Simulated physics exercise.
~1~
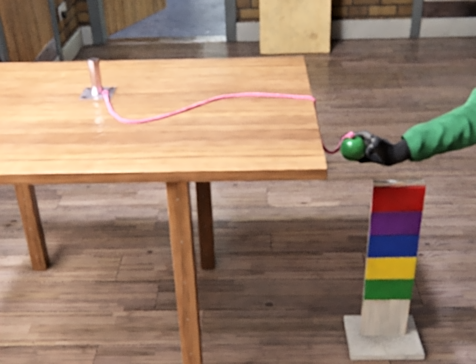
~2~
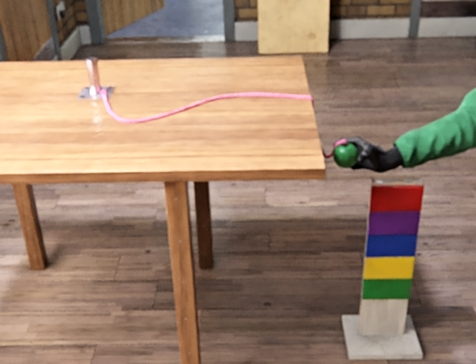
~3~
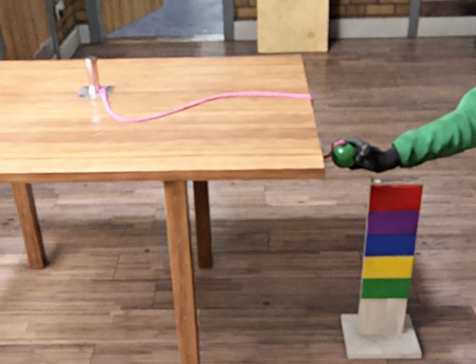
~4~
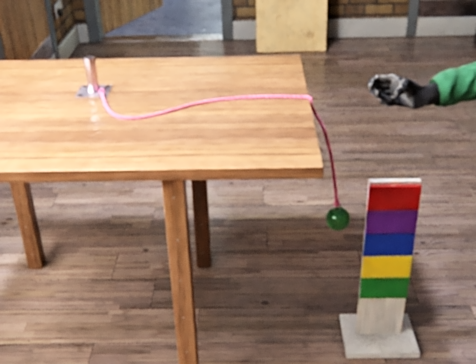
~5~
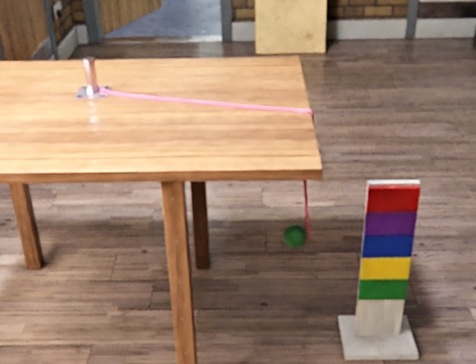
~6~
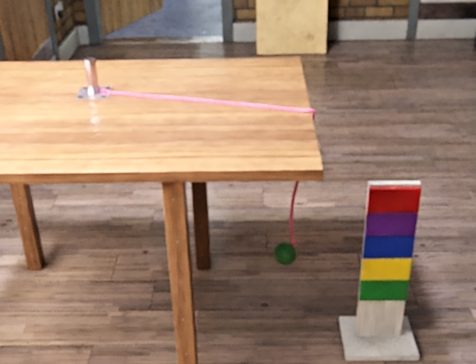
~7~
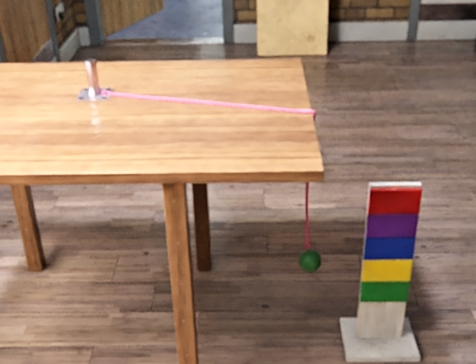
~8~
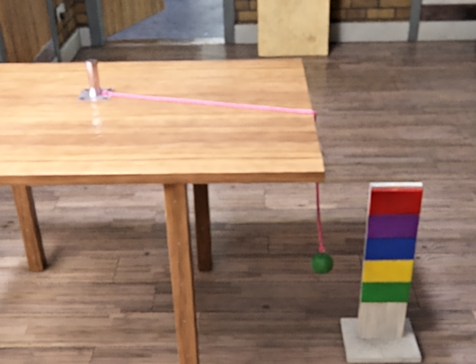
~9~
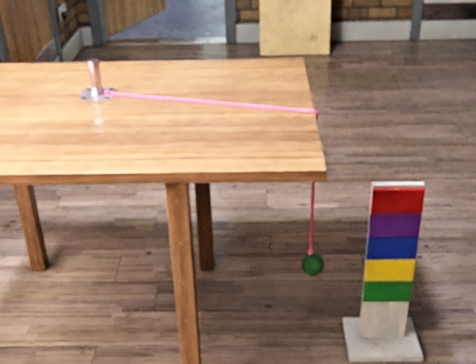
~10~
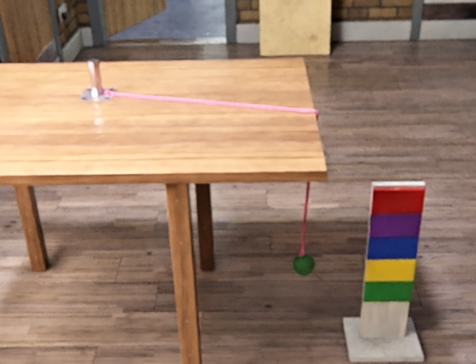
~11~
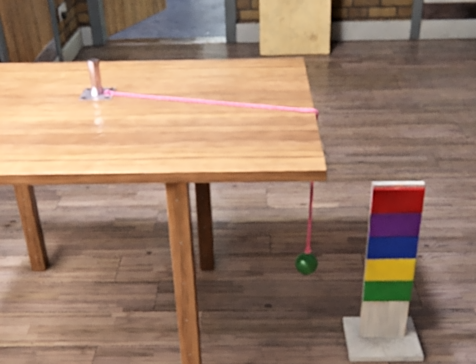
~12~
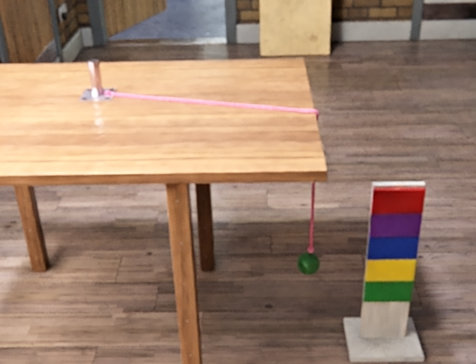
A green apple on a pink cord is held just past the right edge of a wooden workbench by a dark-gloved hand in a green sleeve. The hand shifts it slightly left, pauses, then lets go and draws back to the right. The apple drops beside the bench, and the cord pulls straight across the tabletop from a small post. It swings left beneath the edge, sinks a little lower, then swings back right toward the board of five coloured bands. After smaller sways, it hangs nearly still, its middle level with the yellow band.
